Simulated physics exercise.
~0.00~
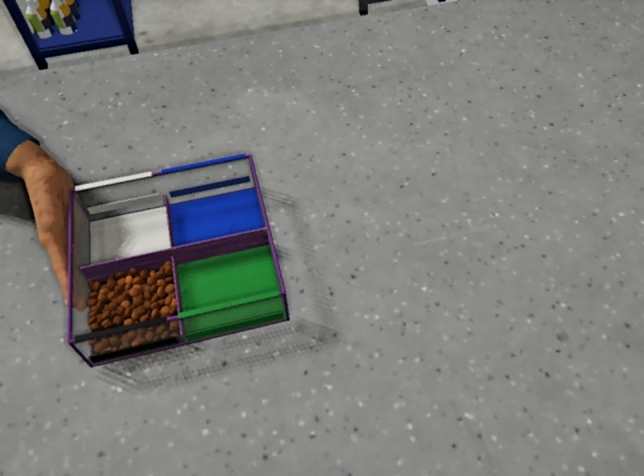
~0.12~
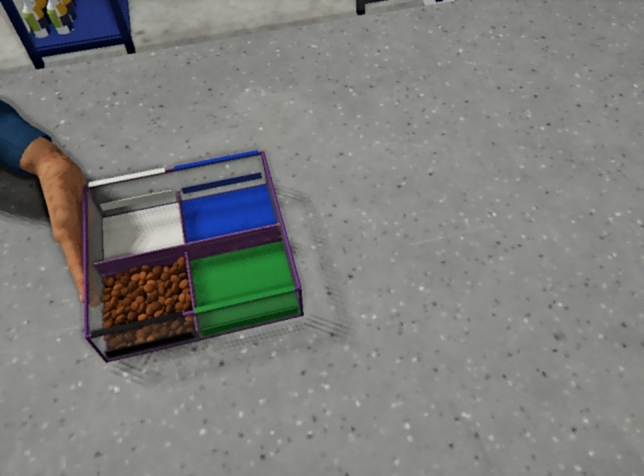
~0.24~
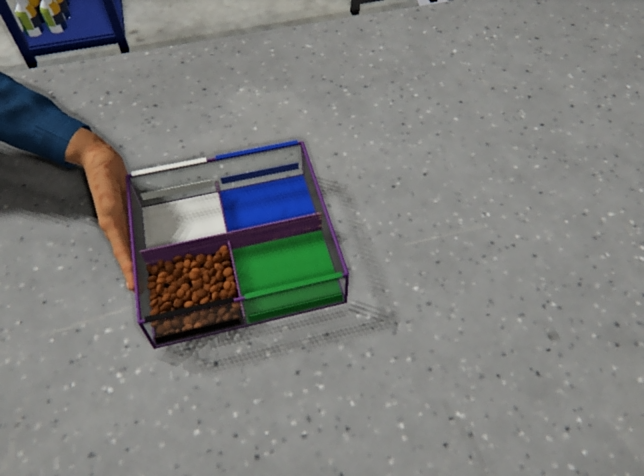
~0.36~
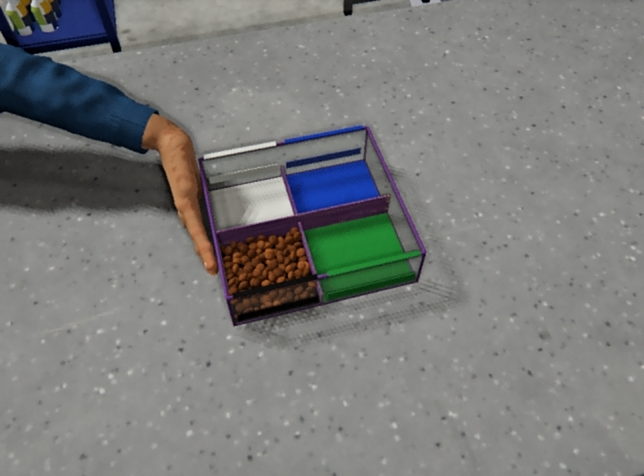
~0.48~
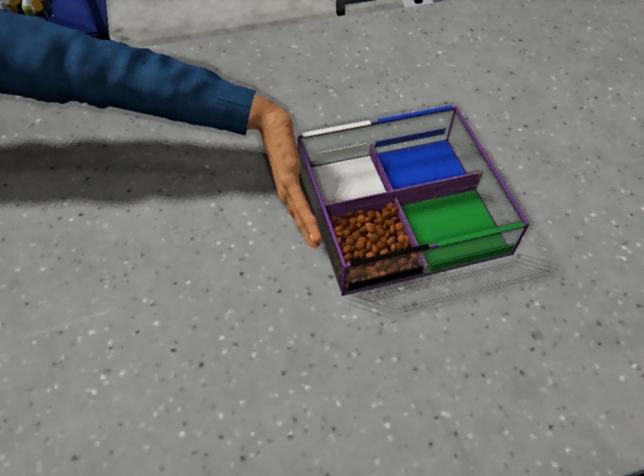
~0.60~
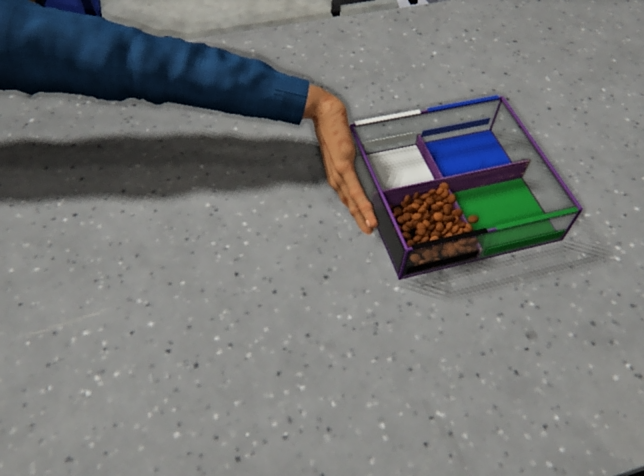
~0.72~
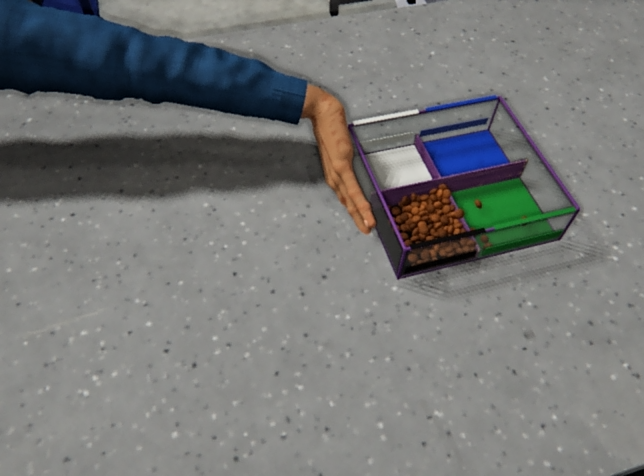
On a speckled grey floor, a hand in a blue sleeve pushed a clear divided tray of brown kibble to the right until it stopped, and a few pieces hopped into the green section while nearly all stayed put.
